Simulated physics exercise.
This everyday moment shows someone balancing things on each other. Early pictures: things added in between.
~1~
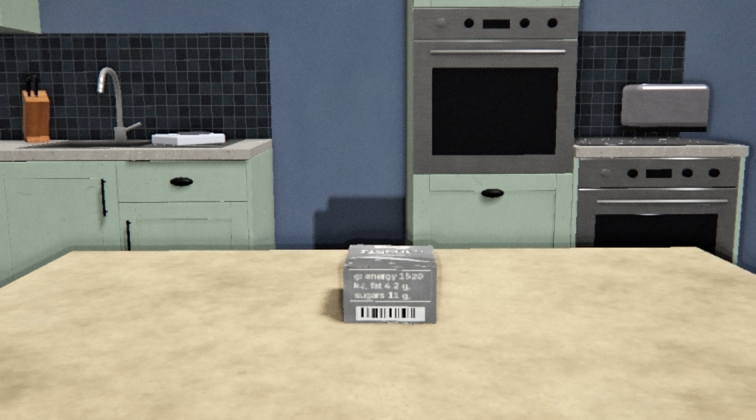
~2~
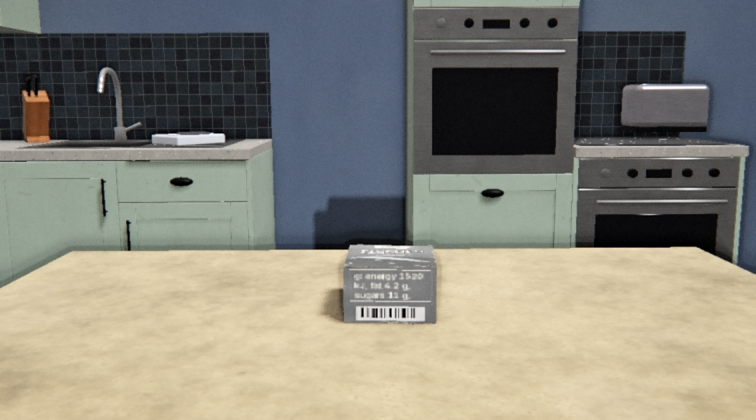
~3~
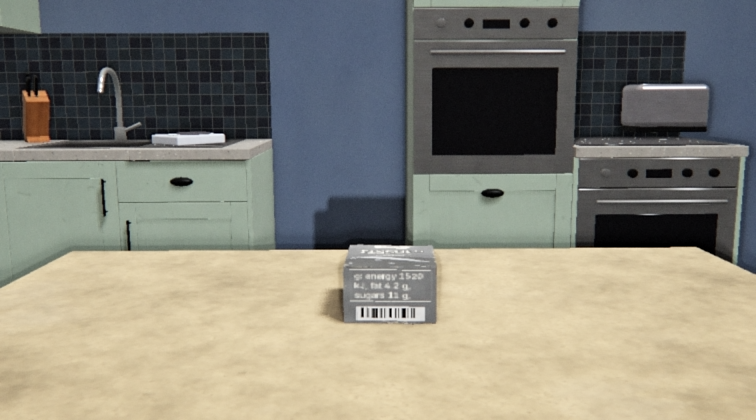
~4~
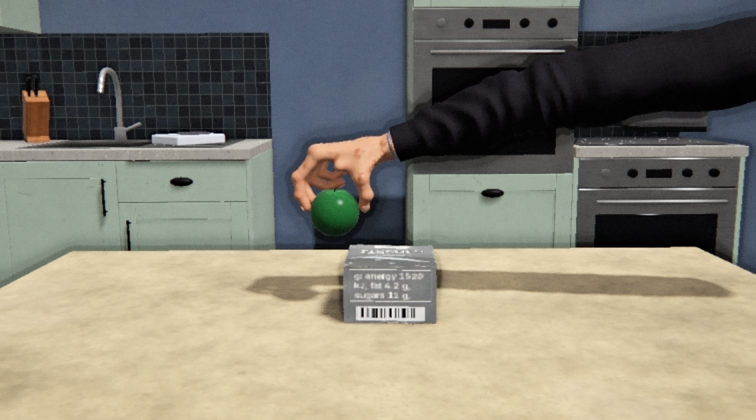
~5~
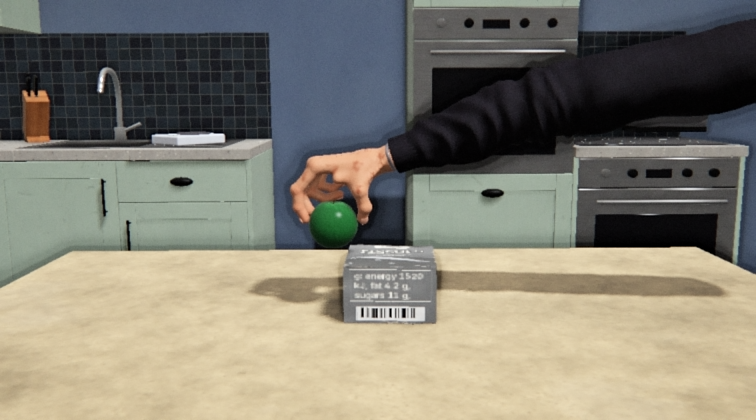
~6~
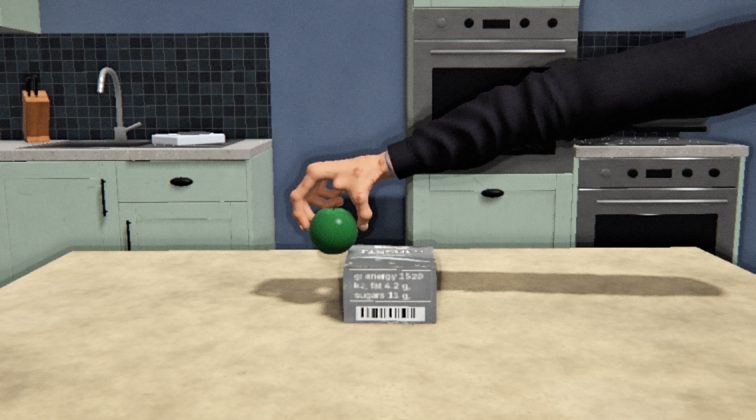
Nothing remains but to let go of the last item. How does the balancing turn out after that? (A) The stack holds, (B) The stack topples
Answer: B.
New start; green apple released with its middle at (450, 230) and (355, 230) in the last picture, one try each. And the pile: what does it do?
Try one: It topples; try two: It stands firm.
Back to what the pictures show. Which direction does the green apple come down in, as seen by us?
Off leftwards in the picture.
Then, 0.30 s on from there, green apple now fallen.
Then, 0.50 s on from there, nothing new.
In the end, fallen, green apple; grey box unmoved. At the end, from the last picture's camera, green apple near (295, 287). The pile loses its balance.
